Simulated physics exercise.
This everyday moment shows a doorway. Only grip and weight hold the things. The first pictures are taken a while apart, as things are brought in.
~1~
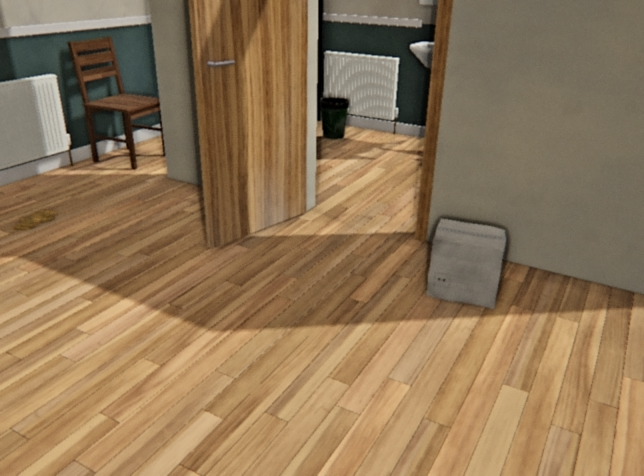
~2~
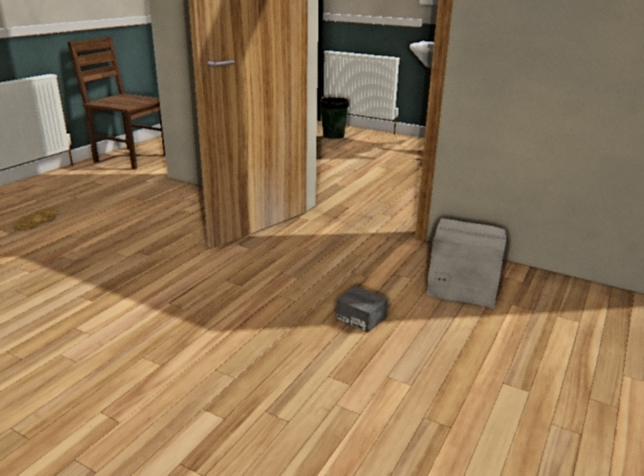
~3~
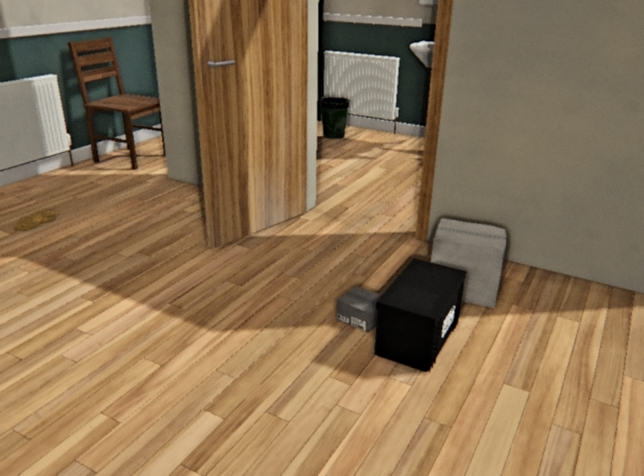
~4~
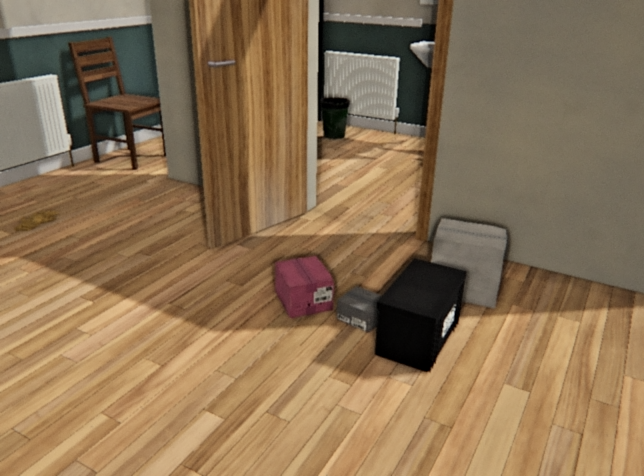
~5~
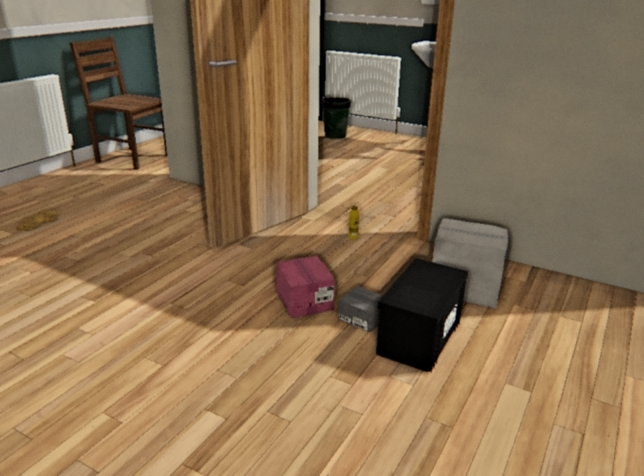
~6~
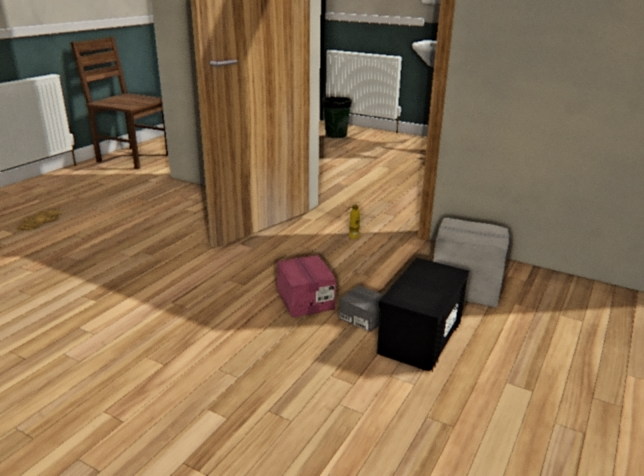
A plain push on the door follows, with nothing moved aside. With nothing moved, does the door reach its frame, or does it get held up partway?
My bet is the door will touch the frame.
Then, 1.00 s on from there, door 72° open.
Then, 1.90 s on from there, door 24° open; yellow bottle shifted a little near (359, 220).
Then, 2.20 s on from there, door 7° open; yellow bottle shifted well along near (375, 214).
In the end, door 0° open; moved from the start, yellow bottle; the other 4 unmoved. At the end, from the last picture's camera, yellow bottle near (382, 209).
